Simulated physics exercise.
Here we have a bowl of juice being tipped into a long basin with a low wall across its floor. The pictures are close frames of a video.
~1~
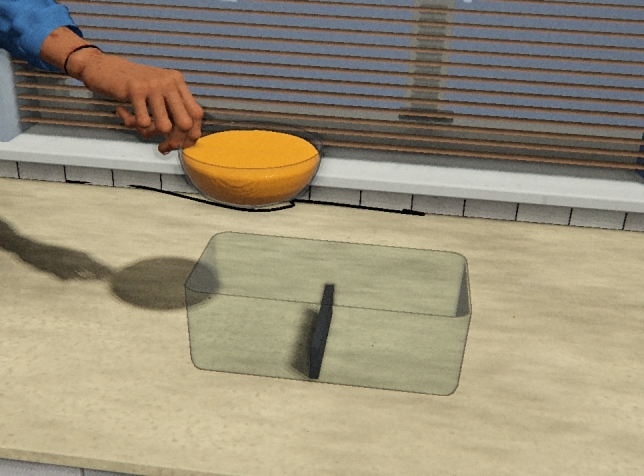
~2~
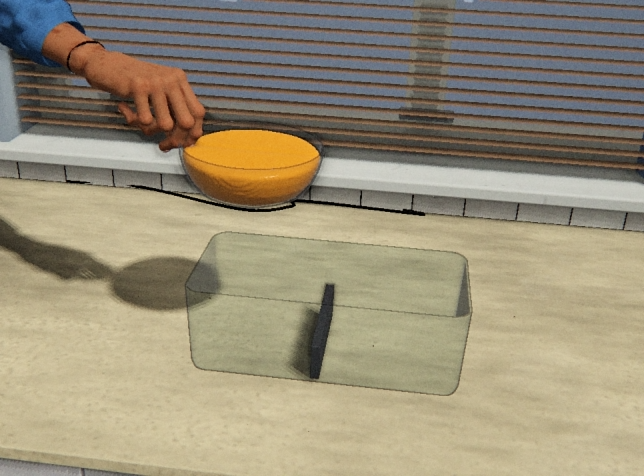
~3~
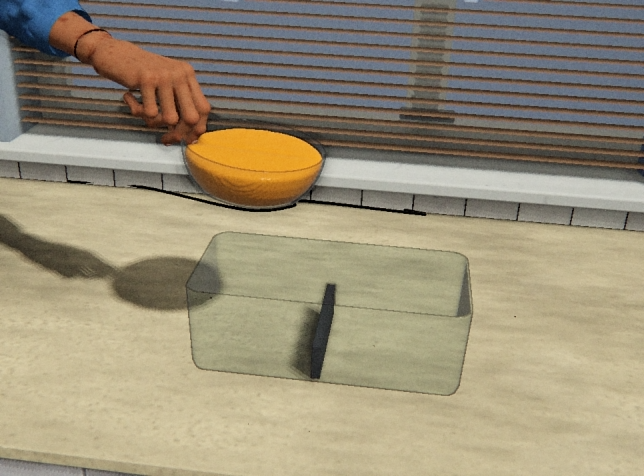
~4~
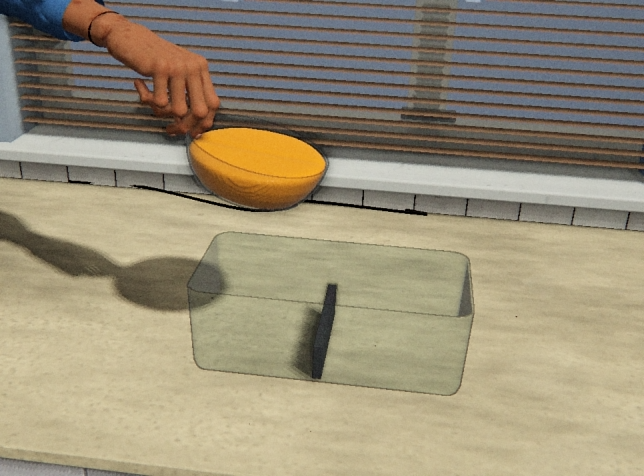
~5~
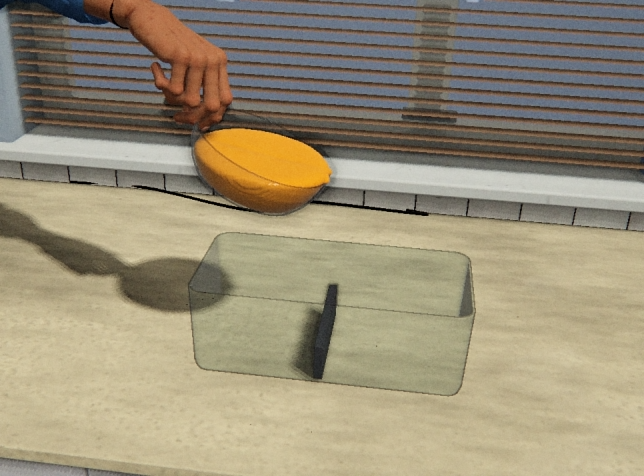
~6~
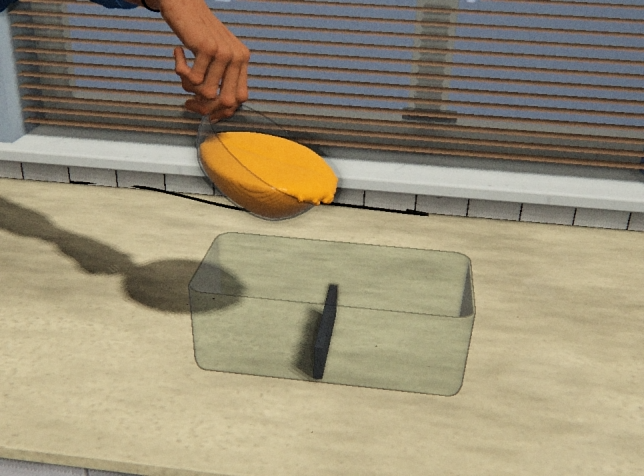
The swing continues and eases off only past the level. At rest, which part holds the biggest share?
The right-hand section gets the most.
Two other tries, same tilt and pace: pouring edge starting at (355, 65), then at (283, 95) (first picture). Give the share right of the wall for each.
In turn 75 and 50 in a hundred.
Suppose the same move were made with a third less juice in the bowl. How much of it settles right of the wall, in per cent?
Some 70 per cent.
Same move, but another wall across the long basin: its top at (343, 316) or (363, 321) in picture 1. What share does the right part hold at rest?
Near 50 % and 25 %.
A moment on, the tilt is 101° and 5 per cent is still to pour, 3 is left of the wall and 63 right of it.
Next, the tilt is 107° and 0 per cent is still to pour, 21 is left of the wall and 63 right of it.
Then the tilt is 107° and 0 per cent is still to pour, 27 is left of the wall and 68 right of it.
Later the tilt is 107° and 0 per cent is still to pour, 29 is left of the wall and 69 right of it.
In the end 29 per cent lies left of the wall, 68 right of it and 3 outside.
